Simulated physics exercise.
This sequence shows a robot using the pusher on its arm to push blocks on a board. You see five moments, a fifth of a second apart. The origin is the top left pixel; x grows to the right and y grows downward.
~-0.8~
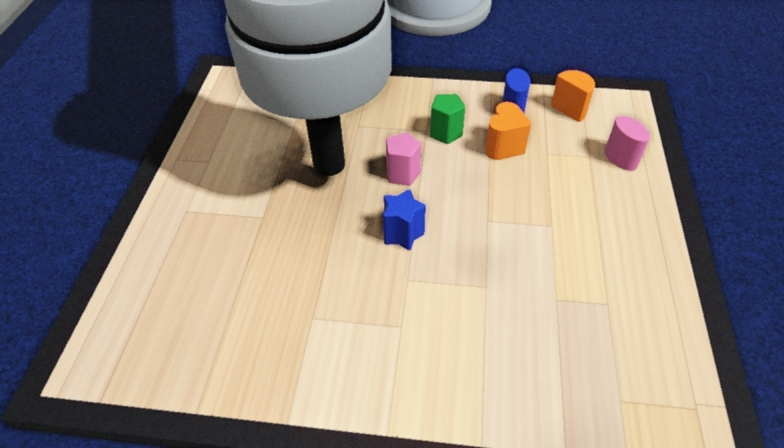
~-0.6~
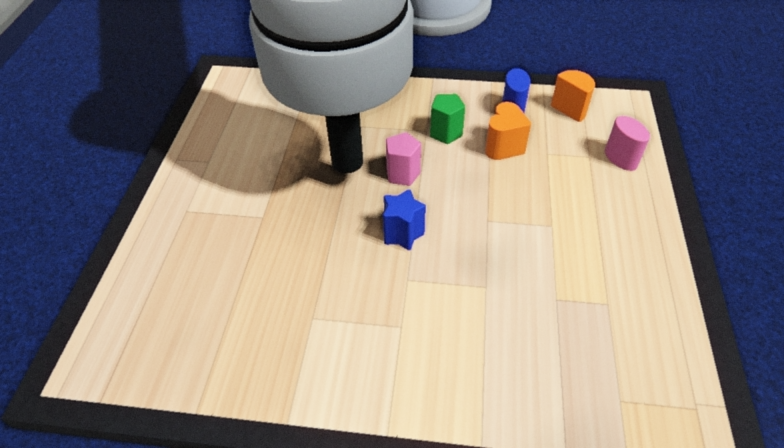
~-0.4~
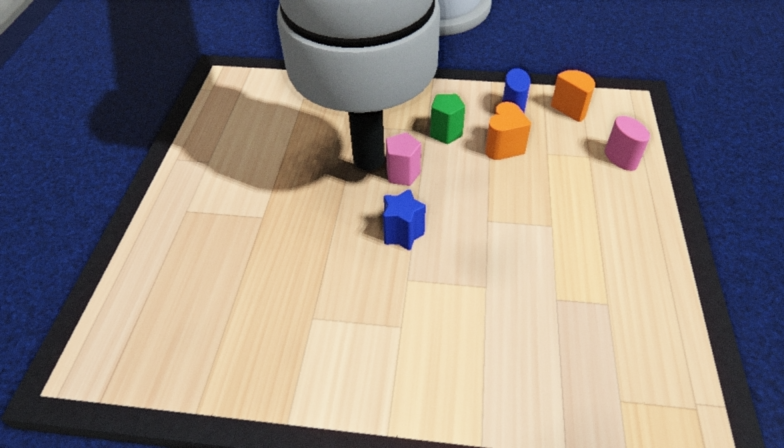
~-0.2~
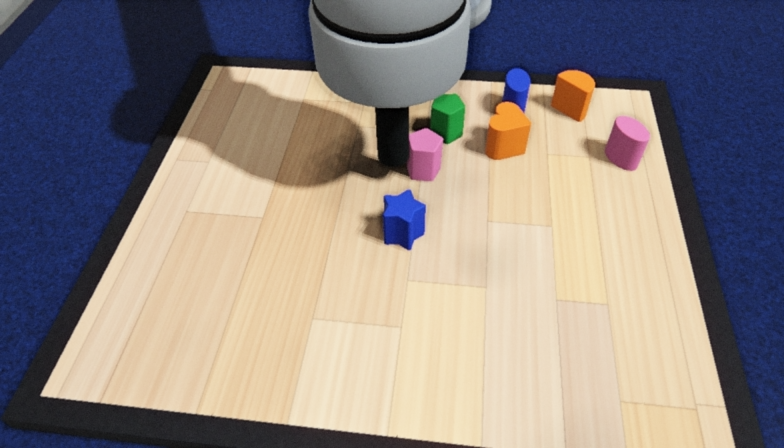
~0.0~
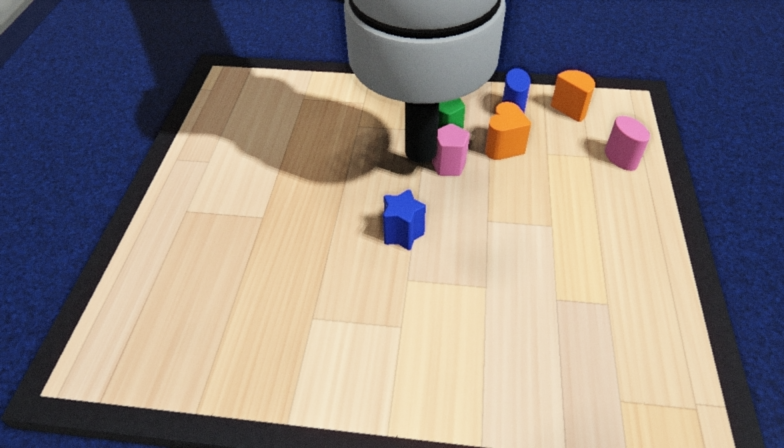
On a wooden board with a black border, a robot arm's black pusher moved right to the pink five-sided block and pushed it to the right, while the other colourful blocks stayed put.
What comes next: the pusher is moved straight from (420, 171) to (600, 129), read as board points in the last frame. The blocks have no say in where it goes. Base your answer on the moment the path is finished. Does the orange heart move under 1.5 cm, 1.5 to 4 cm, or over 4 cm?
The block shifts more than 4 cm.
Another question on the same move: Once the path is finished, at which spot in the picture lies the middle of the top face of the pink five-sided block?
At pixel (552, 135).
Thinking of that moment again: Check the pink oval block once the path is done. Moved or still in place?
By the end it has moved.
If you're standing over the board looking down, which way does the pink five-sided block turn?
It swings round clockwise.
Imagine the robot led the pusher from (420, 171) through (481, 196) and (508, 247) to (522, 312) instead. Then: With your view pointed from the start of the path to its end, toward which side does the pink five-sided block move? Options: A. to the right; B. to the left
The answer is B.
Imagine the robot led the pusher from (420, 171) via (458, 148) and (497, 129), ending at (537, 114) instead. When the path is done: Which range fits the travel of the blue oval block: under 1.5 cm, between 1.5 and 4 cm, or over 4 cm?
It shifts by 1.5 to 4 cm.
What follows on the original path. One third of the way, pusher at (485, 137); pink five-sided block at (520, 132), turned 60° clockwise; orange heart at (538, 116), turned 85° anticlockwise.
Two thirds of the way, pusher at (547, 122); pink five-sided block at (552, 135); orange heart at (586, 111), turned 70° anticlockwise.
At the end, pusher at (606, 110); pink five-sided block at (552, 135), turned 120° clockwise; orange heart at (642, 110); orange D-shaped block in place; pink oval block at (655, 135), turned 40° clockwise.
